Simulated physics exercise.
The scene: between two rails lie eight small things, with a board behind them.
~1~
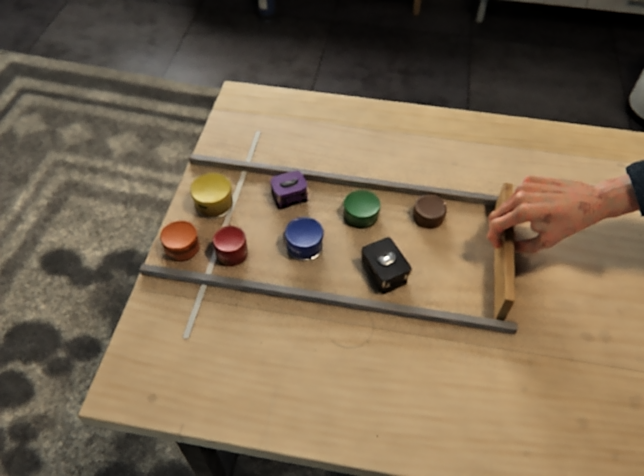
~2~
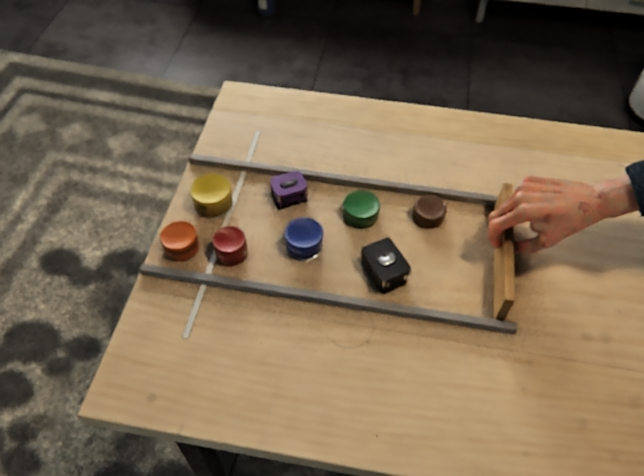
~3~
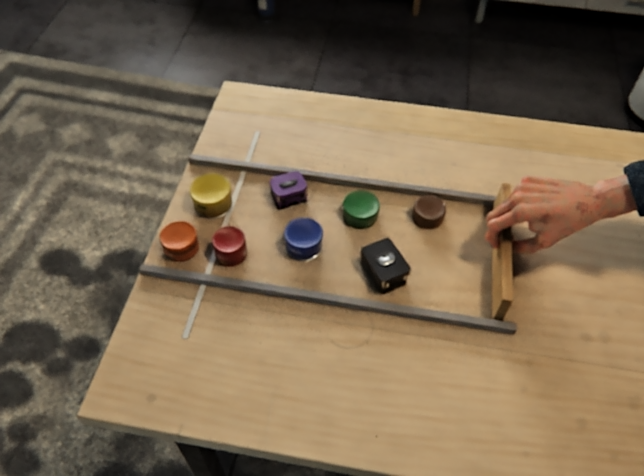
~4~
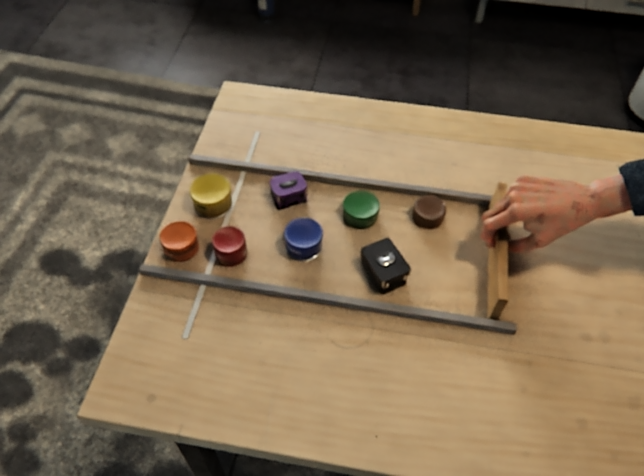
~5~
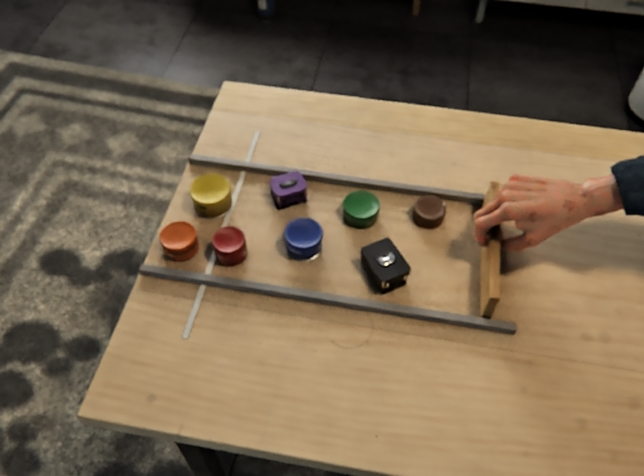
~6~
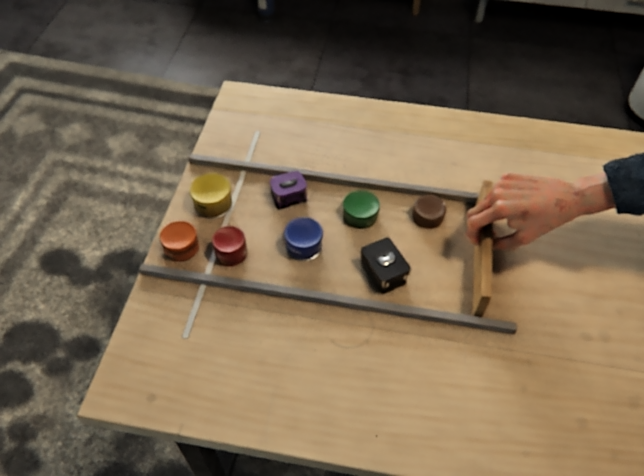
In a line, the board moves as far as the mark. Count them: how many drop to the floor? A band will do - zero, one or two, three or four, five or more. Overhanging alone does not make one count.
Answer - one or two.
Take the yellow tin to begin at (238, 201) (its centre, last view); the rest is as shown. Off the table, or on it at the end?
Well, from there it does not stay.
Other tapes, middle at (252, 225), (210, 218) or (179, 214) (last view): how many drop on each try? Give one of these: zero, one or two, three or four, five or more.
Counting what would fall each time, I get none; three or four; more than four.
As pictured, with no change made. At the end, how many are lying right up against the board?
It's touching 3 at the end.
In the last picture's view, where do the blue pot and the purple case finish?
Blue pot at about (173, 220), purple case at about (194, 182).
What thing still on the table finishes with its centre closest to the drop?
It's the blue pot.
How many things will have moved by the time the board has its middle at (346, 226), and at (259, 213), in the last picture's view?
First 4, then 8.
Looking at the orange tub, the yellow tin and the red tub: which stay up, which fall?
I reckon the orange tub takes a fall, the yellow tin takes a fall and the red tub is still there.
A little later, none off yet; orange tub at rest near (180, 241); yellow tin at rest near (212, 196); red tub at rest near (230, 246).
Next, none off yet; orange tub moving near (174, 240); yellow tin shifted a little near (193, 197); red tub shifted about its own width near (201, 253).
When it is over, the number that fall off is one or two; down, yellow tin and orange tub.
